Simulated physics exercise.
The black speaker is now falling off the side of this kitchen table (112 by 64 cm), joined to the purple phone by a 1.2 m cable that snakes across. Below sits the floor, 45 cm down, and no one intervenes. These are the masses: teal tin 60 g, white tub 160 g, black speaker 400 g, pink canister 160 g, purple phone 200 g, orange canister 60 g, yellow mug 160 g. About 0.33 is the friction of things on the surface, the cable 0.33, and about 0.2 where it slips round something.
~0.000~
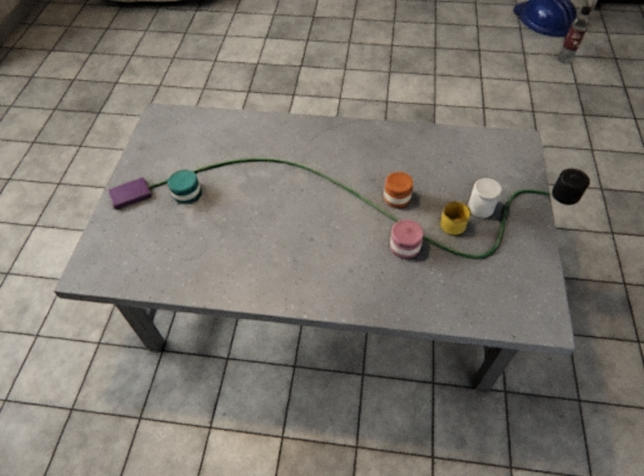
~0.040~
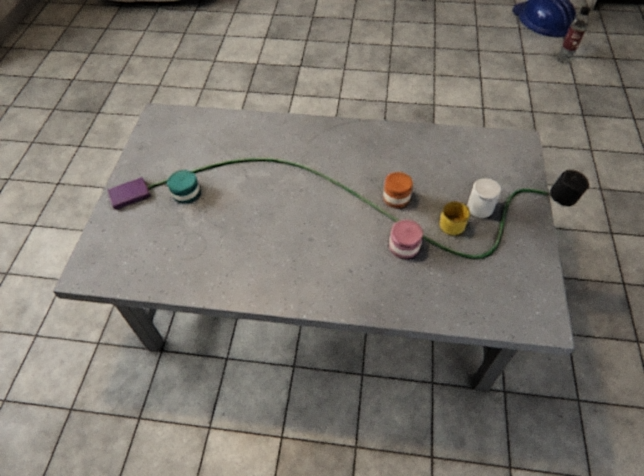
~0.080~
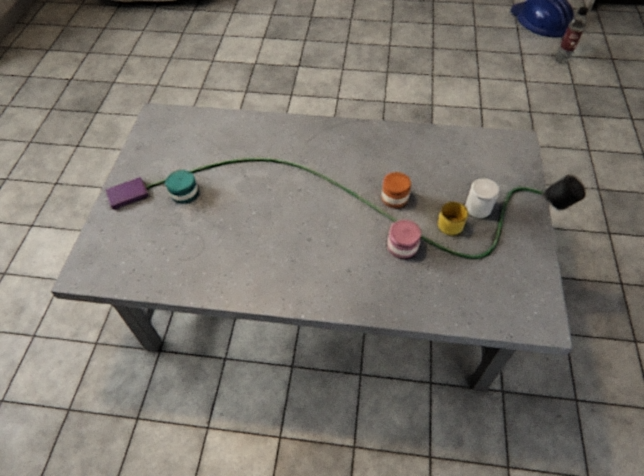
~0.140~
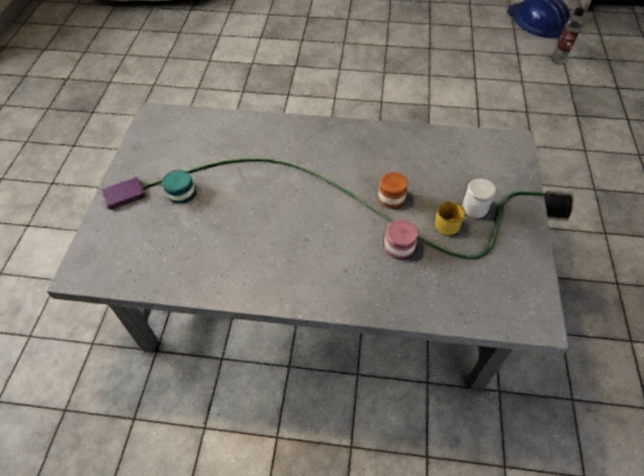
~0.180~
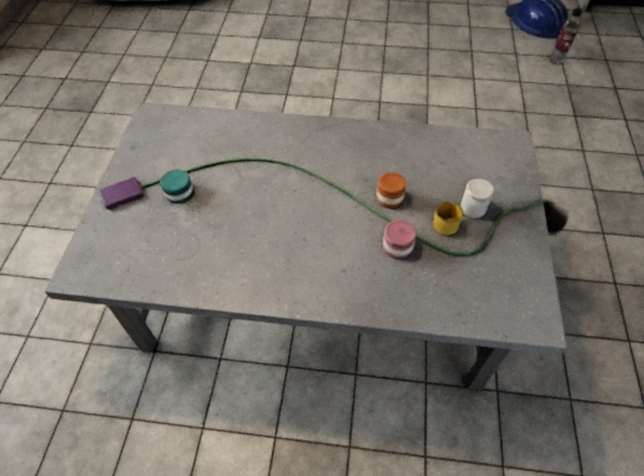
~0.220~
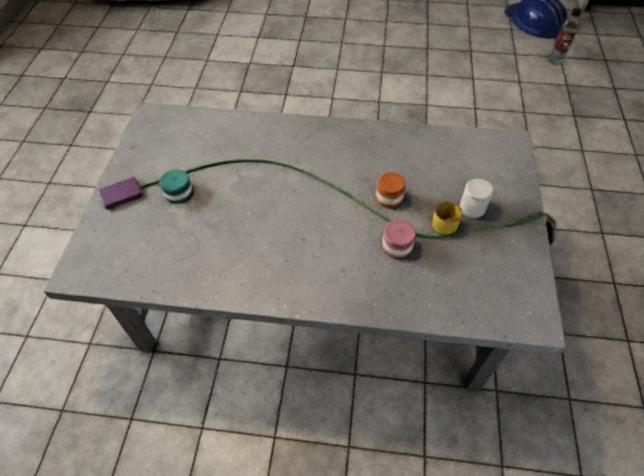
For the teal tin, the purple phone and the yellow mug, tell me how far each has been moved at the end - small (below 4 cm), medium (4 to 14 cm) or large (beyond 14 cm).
The teal tin has a large shift. The purple phone has a large shift. The yellow mug has a medium shift.
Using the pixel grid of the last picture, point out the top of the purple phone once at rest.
(280, 189).
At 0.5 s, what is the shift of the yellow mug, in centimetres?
9 cm.
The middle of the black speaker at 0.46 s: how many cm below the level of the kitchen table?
Roughly 40 centimetres.
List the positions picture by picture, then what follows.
In the first picture, teal tin (182, 180); purple phone (129, 191); yellow mug (457, 211); cable runs through (510, 200) (456, 252) (370, 203) (293, 164).
In the second picture, black speaker (574, 180); cable runs through (509, 200) (370, 203).
In the third picture, black speaker (566, 193); cable runs through (507, 200) (368, 203).
In the fourth picture, black speaker (557, 206); cable runs through (504, 201) (365, 203).
In the fifth picture, black speaker (549, 218); cable runs through (522, 208) (363, 203).
In the sixth picture, teal tin (174, 179); purple phone (120, 191); yellow mug (449, 212); cable runs through (546, 214) (364, 204) (285, 165).
After 0.5 s, the cable's tail end at (204, 207); teal tin 20 cm off its start, purple phone 19 cm off its start, yellow mug 9 cm off its start.
After 0.7 s, the cable's tail end at (263, 206); purple phone 38 cm off its start, teal tin on its side, 35 cm off its start, yellow mug 10 cm off its start.
After 1.0 s, the cable's tail end at (268, 205); teal tin over the edge, purple phone 40 cm off its start at (280, 189), yellow mug 10 cm off its start at (451, 181).
After 1.2 s, the cable's tail end at (268, 205); teal tin over the edge, purple phone 40 cm off its start, yellow mug 10 cm off its start.
After 2.4 s, the cable's tail end at (268, 205); teal tin over the edge, purple phone 40 cm off its start at (280, 189), yellow mug 10 cm off its start at (451, 181), black speaker over the edge.
